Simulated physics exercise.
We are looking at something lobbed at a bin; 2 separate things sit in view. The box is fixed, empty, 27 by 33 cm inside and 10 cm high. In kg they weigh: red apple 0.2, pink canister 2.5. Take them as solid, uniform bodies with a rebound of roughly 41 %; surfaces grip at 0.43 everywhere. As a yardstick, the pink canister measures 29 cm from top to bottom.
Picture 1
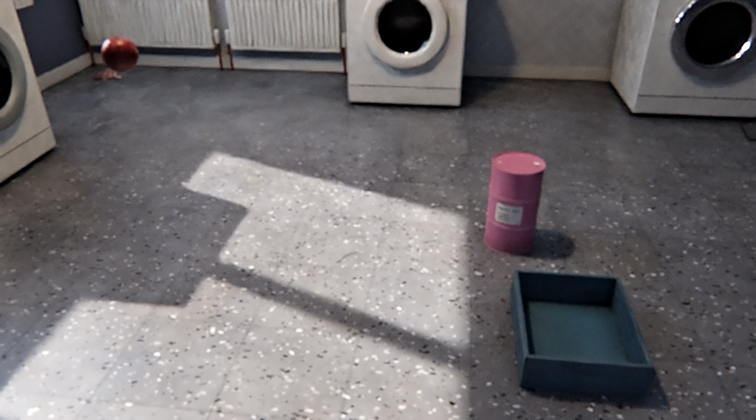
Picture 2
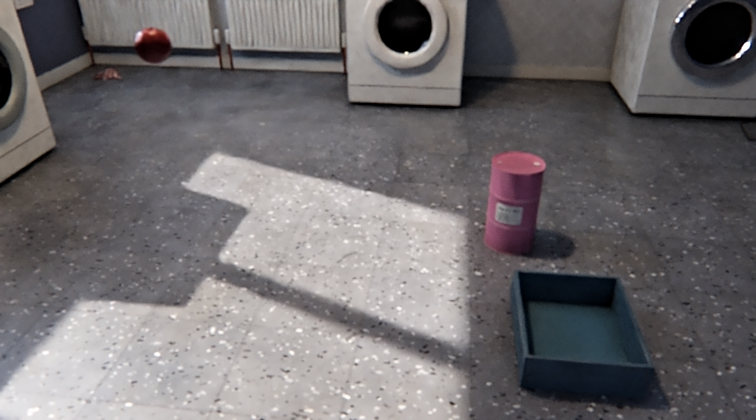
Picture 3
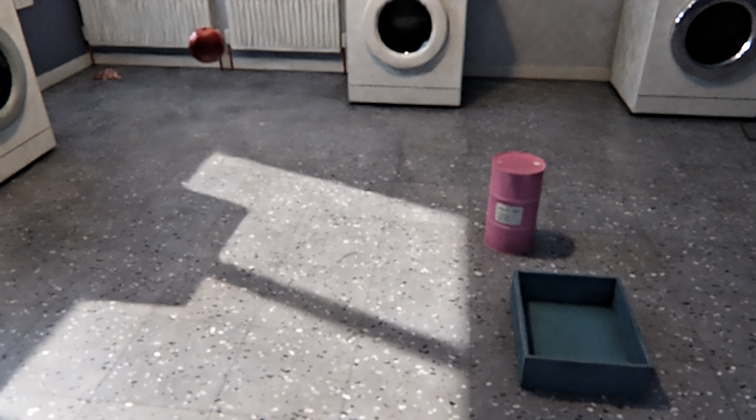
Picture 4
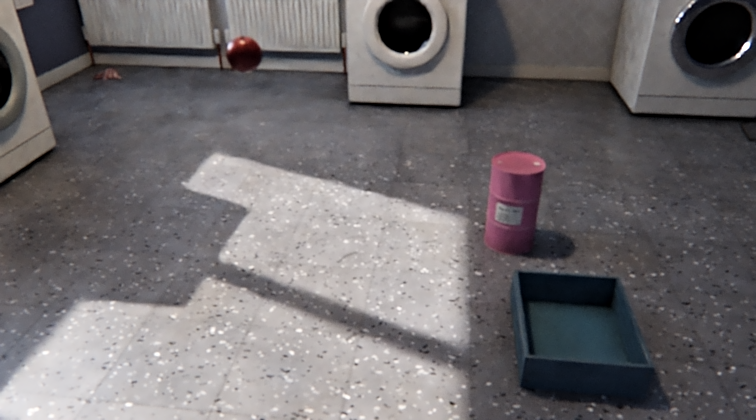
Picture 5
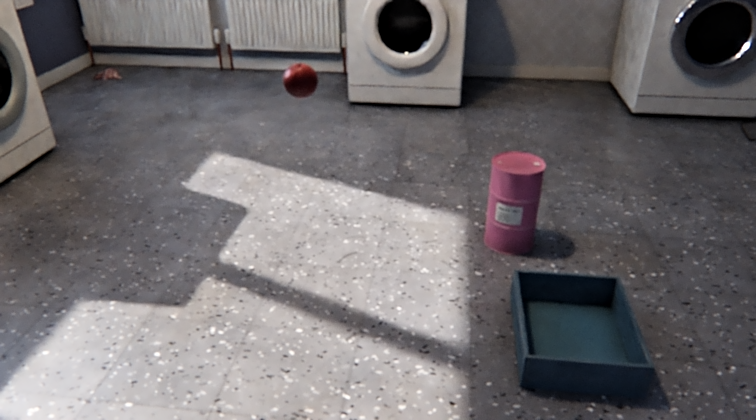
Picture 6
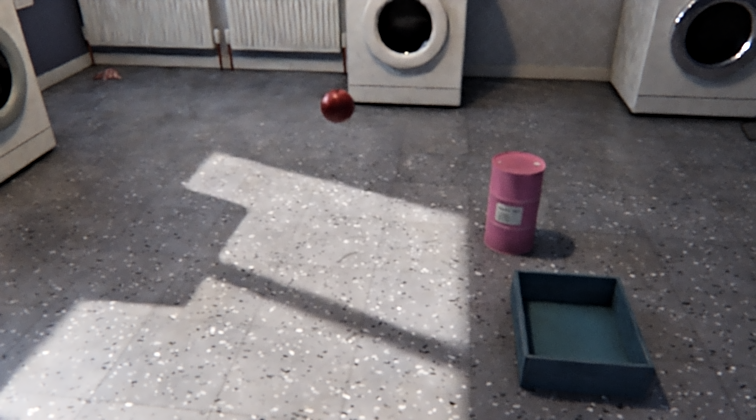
In a laundry room with a speckled floor, a red apple starts in the air near the radiators at the upper left. It rises slightly while moving right, then curves downward past the front of a white washing machine, while the pink canister and open teal bin stay still.
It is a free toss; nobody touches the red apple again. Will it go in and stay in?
In the end the apple comes to rest outside.
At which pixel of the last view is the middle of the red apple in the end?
Around (281, 291).
Then, 0.20 s after the last picture, apple outside, 21 cm from the box's middle; red apple near (495, 297).
Then, 0.40 s after the last picture, apple outside, 40 cm from the box's middle; red apple near (424, 295).
Then, 0.60 s after the last picture, apple outside, 58 cm from the box's middle; red apple near (359, 299).
Then, 0.90 s after the last picture, apple outside, 71 cm from the box's middle; red apple near (313, 295).
At rest, apple outside, 81 cm from the box's middle; pink canister in place, give or take 10 cm. Seen from the same camera at the end, red apple near (281, 291).
